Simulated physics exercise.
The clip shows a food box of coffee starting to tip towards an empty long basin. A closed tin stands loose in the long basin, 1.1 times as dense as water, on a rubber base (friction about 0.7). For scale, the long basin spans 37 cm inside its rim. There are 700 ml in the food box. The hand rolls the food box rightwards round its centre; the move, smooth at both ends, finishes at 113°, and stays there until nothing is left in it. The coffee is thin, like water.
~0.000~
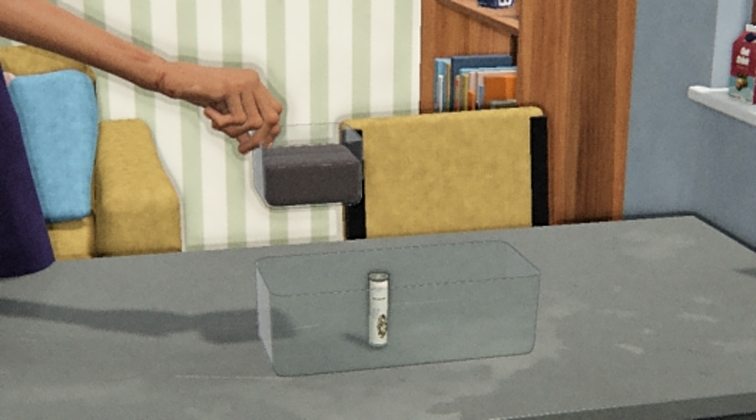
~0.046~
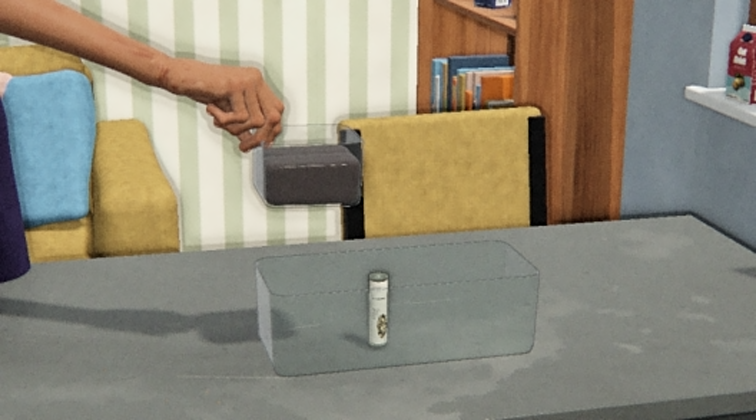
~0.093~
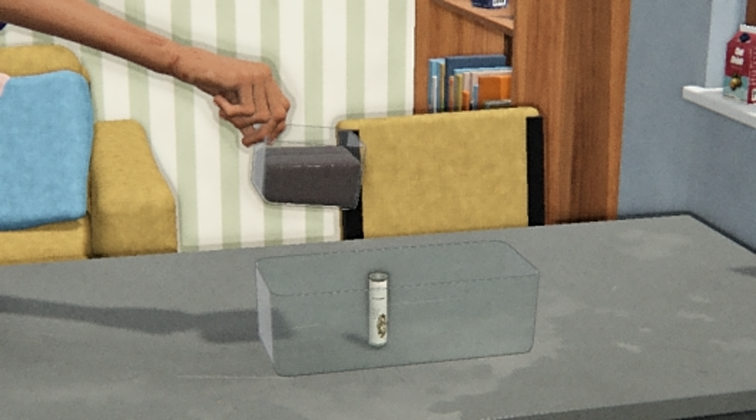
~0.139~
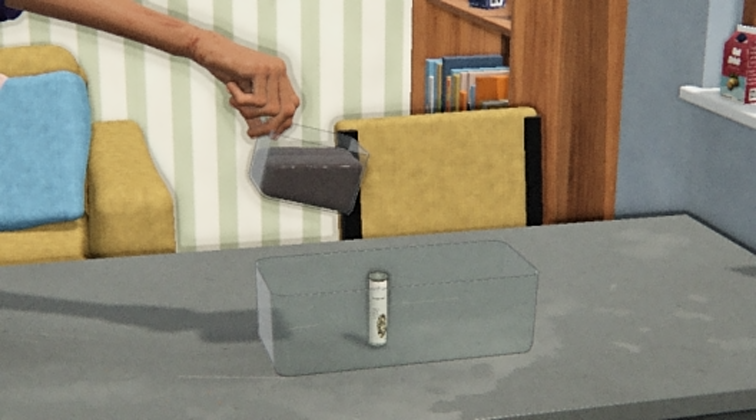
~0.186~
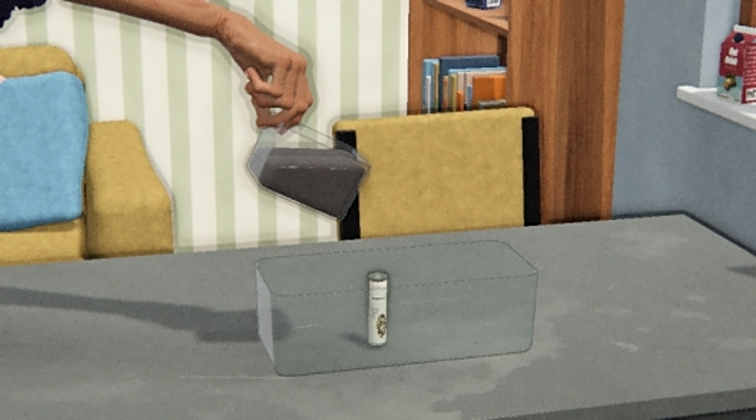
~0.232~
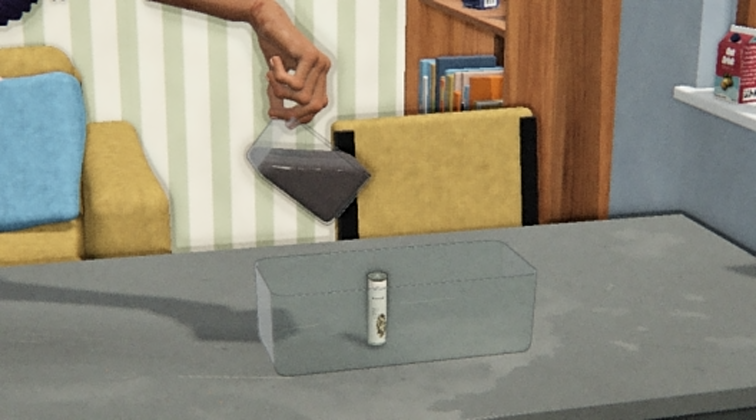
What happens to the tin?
The tin remains upright.
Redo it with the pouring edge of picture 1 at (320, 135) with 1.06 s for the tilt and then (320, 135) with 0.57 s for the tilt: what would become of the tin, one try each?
First it falls; then it topples.
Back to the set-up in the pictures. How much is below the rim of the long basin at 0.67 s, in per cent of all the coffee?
Near 90 in a hundred.
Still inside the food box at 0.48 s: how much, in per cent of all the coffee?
Near 24 in a hundred.
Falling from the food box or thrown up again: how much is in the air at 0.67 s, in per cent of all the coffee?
Near 7 in a hundred.
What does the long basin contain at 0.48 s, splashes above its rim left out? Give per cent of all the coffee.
Some 30 per cent.
Then, 0.48 s in, the tilt is 107° and 24 per cent is still to pour; the tin stands where it began.
Then, 0.67 s in, the tilt is 113° and 4 per cent is still to pour; the tin stands where it began.
Then, 0.86 s in, the tilt is 113° and 0 per cent is still to pour; the tin stands where it began.
Then, 1.07 s in, the tilt is 113° and 0 per cent is still to pour; the tin stands where it began.
Finally, the tin stands where it began.
